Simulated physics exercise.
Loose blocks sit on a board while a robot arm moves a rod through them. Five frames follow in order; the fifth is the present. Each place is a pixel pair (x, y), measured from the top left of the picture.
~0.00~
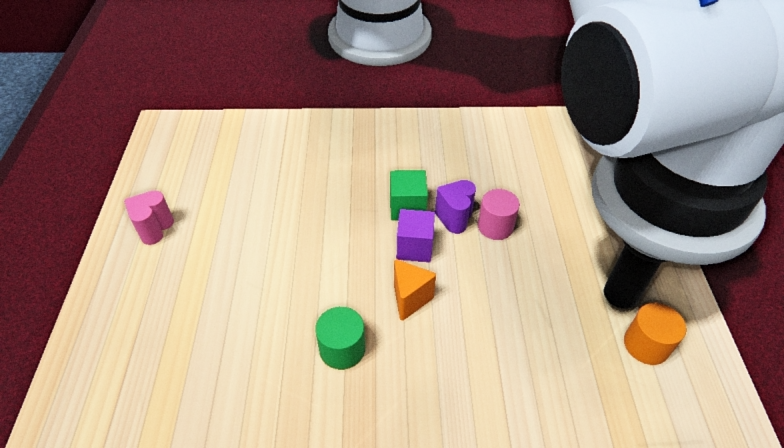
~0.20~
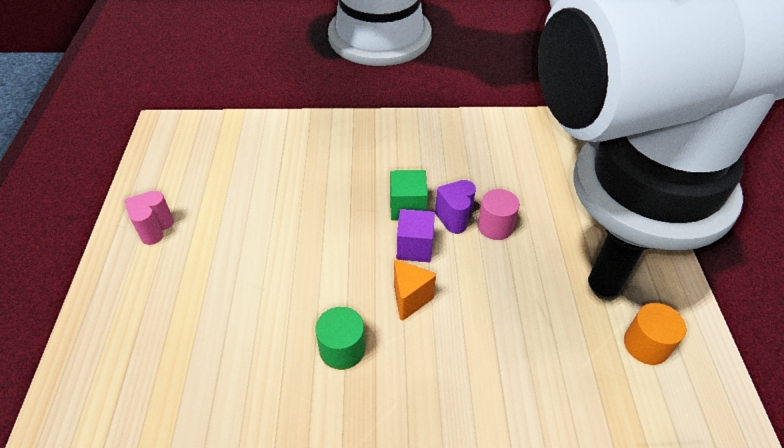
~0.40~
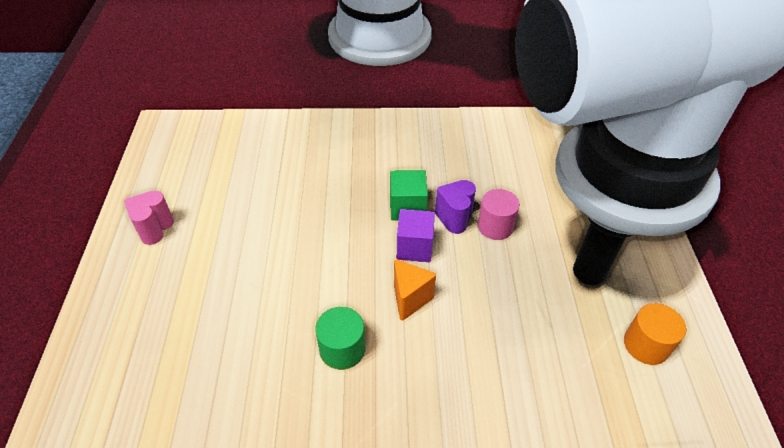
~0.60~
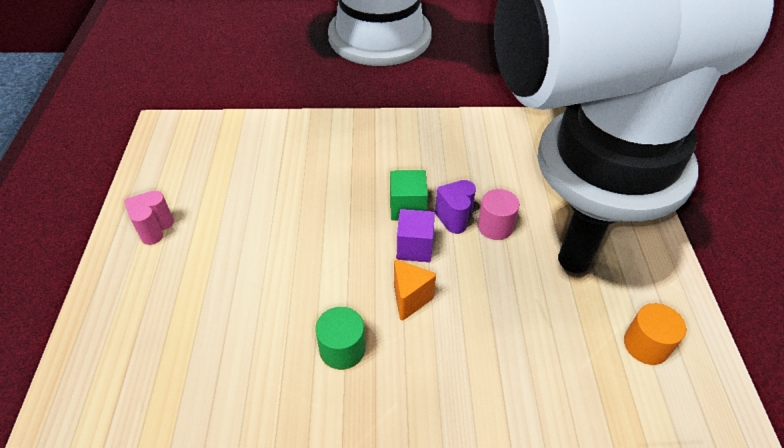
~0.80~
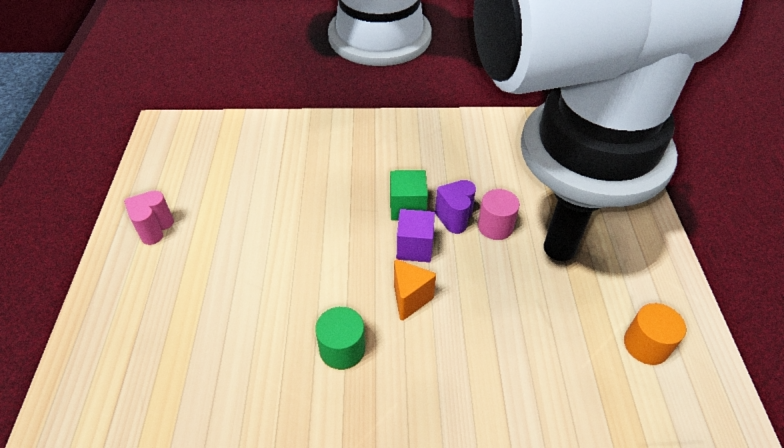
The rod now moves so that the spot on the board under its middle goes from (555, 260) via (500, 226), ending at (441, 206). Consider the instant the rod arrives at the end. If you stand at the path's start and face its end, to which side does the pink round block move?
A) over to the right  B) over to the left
It's A.
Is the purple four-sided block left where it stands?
The answer is yes.
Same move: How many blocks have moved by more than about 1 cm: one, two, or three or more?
I think three or more will be displaced.
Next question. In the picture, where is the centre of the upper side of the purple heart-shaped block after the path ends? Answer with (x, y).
The middle of its top is at (412, 185).
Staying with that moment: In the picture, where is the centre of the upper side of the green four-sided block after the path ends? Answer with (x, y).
Its top face will be centred at roughly (378, 180).
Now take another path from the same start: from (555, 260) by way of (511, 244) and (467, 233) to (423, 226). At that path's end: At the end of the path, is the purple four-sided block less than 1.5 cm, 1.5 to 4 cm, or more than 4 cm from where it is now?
My answer is that it shifts under 1.5 cm.
What follows on the original path. One third of the way, rod (522, 224); pink round block (493, 198).
Two thirds of the way, rod (481, 206); green four-sided block (395, 182), turned 25° clockwise; purple heart-shaped block (429, 187), turned 45° anticlockwise; pink round block (456, 177).
At the end, rod (442, 194); green four-sided block (378, 180), turned 15° clockwise; purple four-sided block unmoved; purple heart-shaped block (412, 185), turned 55° anticlockwise; pink round block (434, 158).
